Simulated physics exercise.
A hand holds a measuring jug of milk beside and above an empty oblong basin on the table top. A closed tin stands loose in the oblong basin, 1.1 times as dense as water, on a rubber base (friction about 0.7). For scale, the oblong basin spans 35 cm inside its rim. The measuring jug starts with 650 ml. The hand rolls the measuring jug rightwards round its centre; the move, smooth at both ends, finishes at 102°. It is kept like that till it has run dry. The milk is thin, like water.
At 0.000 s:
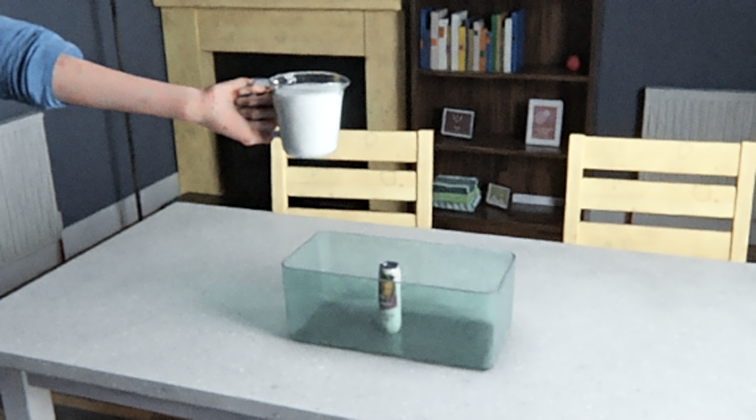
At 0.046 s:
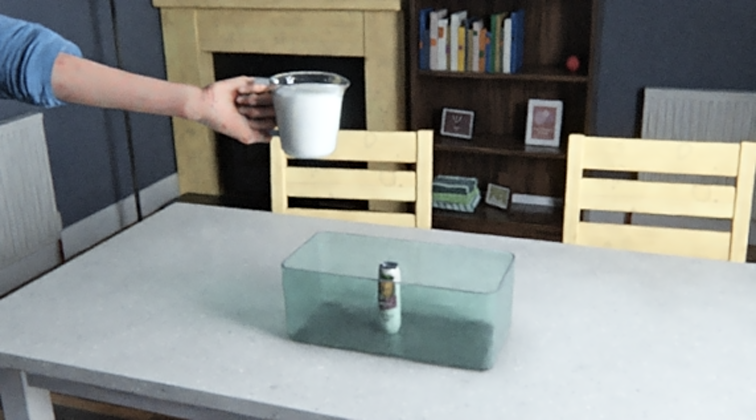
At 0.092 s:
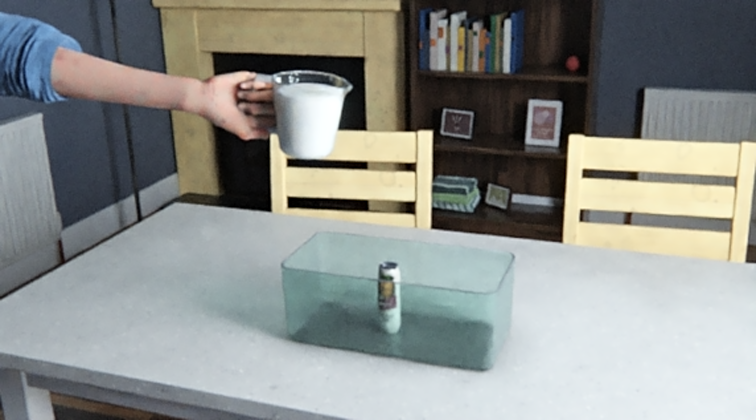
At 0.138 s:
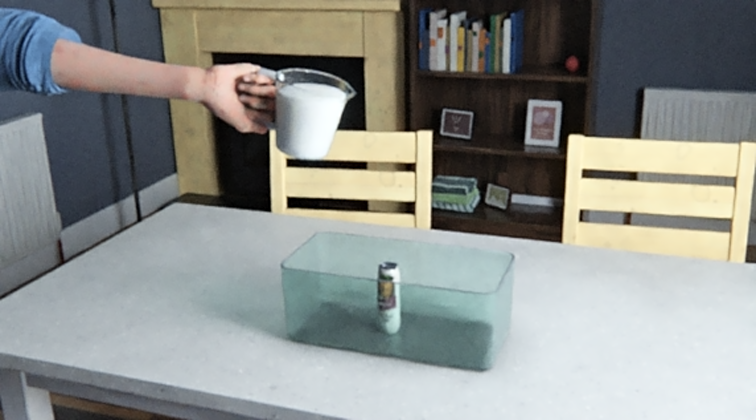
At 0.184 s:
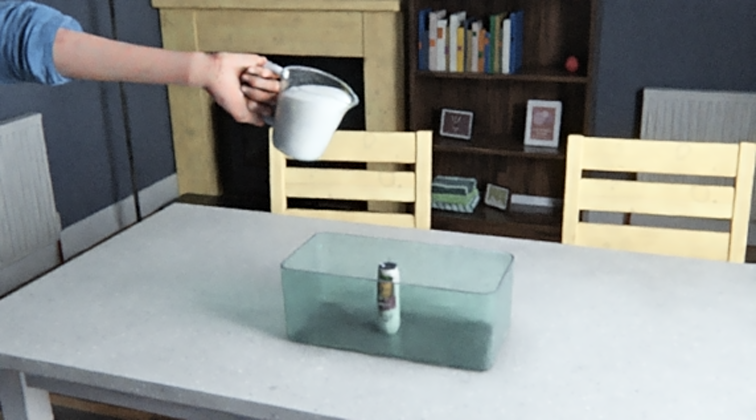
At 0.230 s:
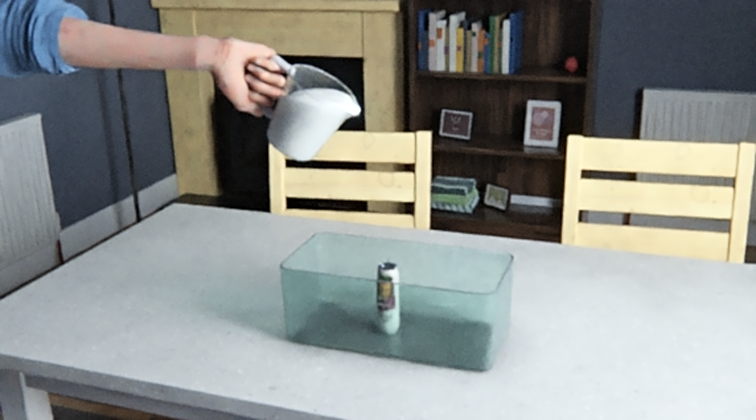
A hand held a glass jug of milk above a clear green basin with a small tin standing inside, then smoothly tilted the jug to the right until the milk reached its lip.
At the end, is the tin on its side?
The tin keeps standing.
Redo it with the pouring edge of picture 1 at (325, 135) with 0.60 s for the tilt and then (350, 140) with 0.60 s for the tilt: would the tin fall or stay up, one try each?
First it topples; then it goes over.
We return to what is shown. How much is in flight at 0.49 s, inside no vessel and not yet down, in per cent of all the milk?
Some 42 per cent.
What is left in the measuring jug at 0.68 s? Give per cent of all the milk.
About 10 per cent.
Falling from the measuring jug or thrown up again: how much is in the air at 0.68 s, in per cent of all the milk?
Some 26 per cent.
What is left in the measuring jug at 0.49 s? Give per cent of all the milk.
Some 50 per cent.
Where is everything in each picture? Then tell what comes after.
The first frame shows tilt 0°; pouring edge (348, 82); surface from (278, 88) to (340, 91); the oblong basin's rim runs from (300, 249) to (507, 274); the tin's top is at (389, 268).
The second frame shows tilt 1°; pouring edge (349, 84); surface from (279, 88) to (340, 92).
The third frame shows tilt 6°; pouring edge (351, 88); surface from (280, 87) to (341, 94).
The fourth frame shows tilt 13°; pouring edge (354, 94); surface from (283, 87) to (345, 96).
The fifth frame shows tilt 22°; pouring edge (357, 103); surface from (284, 90) to (351, 99).
The sixth frame shows tilt 33°; pouring edge (359, 114); surface from (283, 102) to (358, 107); 1 per cent is over the edge.
Then, 0.49 s in, the tilt is 94° and 50 per cent is still to pour; the tin stands where it began.
Then, 0.68 s in, the tilt is 102° and 10 per cent is still to pour; the tin stands where it began.
Then, 0.88 s in, the tilt is 102° and 1 per cent is still to pour; the tin stands where it began.
Then, 1.10 s in, the tilt is 102° and 0 per cent is still to pour; the tin stands where it began.
Finally, the tin stands where it began.
